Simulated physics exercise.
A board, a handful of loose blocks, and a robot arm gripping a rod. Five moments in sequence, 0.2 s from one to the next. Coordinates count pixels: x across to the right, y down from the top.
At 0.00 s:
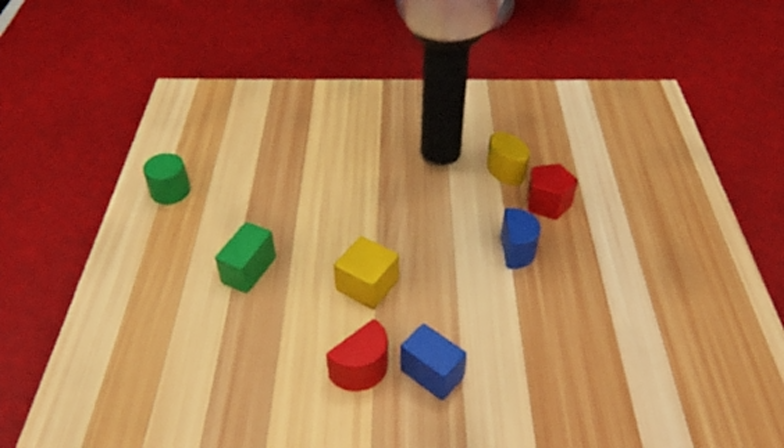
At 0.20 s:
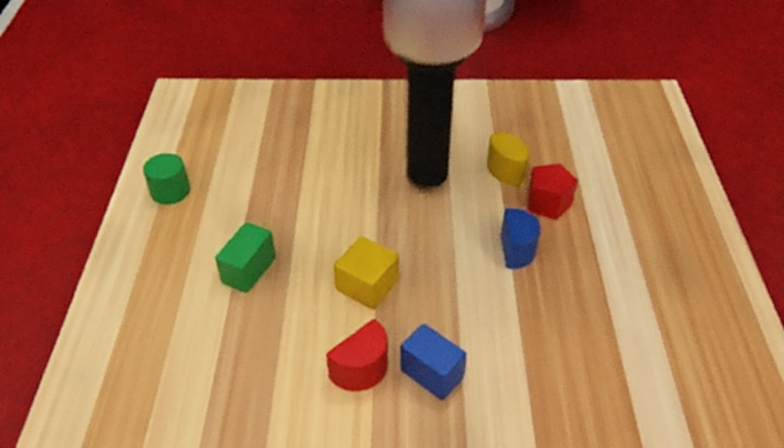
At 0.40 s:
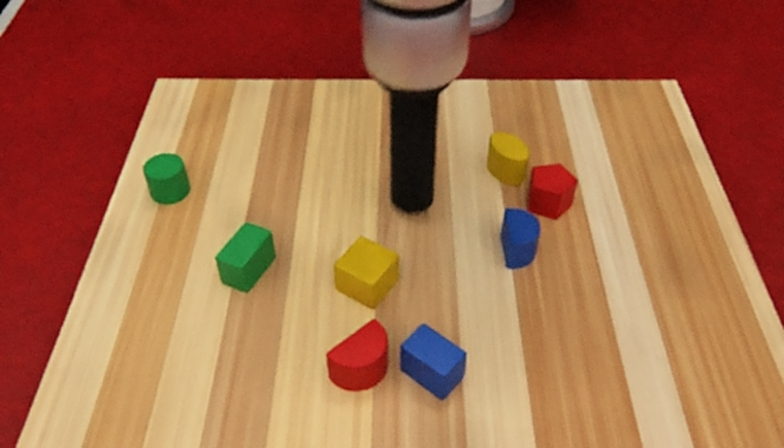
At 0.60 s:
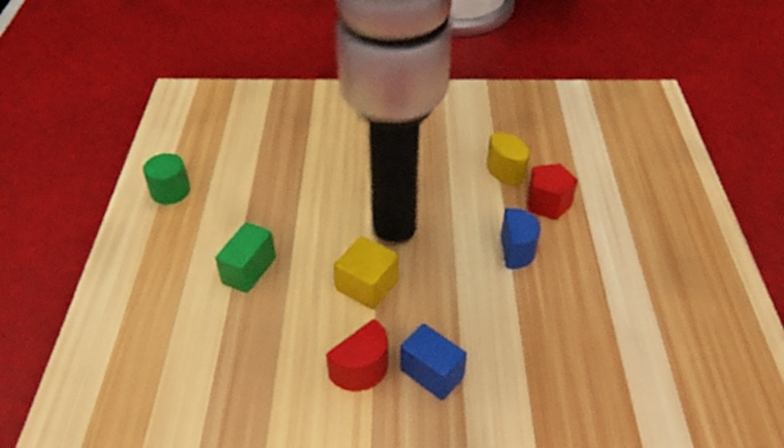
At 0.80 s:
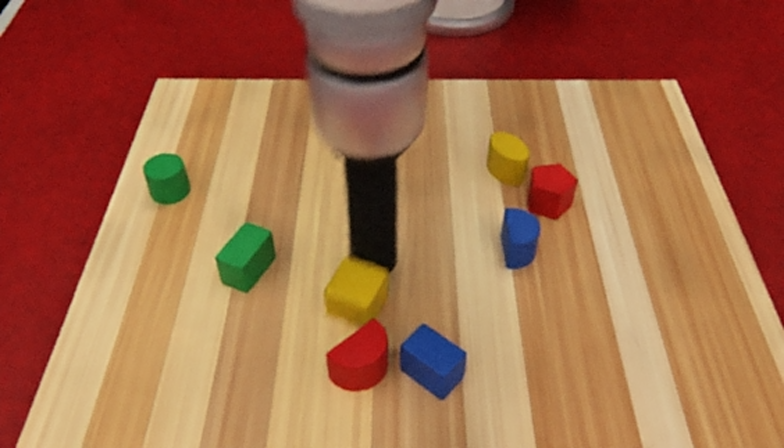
A robot arm holding a black rod moves down and to the left across a striped wooden board, passing between scattered red, green, blue and yellow blocks. The rod then reaches the yellow square block and nudges it slightly down and left, close to the red D-shaped block, while the others stay still.
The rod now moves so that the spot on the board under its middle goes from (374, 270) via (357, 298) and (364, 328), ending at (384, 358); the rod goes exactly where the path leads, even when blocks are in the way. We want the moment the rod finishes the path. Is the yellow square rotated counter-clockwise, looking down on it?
No, that is not how it ends up.
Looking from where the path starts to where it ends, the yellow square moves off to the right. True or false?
It is true.
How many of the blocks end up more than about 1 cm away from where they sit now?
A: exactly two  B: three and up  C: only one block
That would be A.
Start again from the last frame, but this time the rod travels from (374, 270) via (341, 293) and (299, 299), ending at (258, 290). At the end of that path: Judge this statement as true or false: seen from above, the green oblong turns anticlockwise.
That statement is not accurate.
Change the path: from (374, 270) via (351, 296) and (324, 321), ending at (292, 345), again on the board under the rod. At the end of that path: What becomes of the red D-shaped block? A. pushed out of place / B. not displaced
A (pushed out of place)
On the path given first. Halfway along, rod (356, 305); yellow square (333, 328); red D-shaped block (367, 357).
At the end, rod (383, 350); yellow square (326, 344), turned 30° clockwise; red D-shaped block (375, 374), turned 35° clockwise; blue oblong not moved.
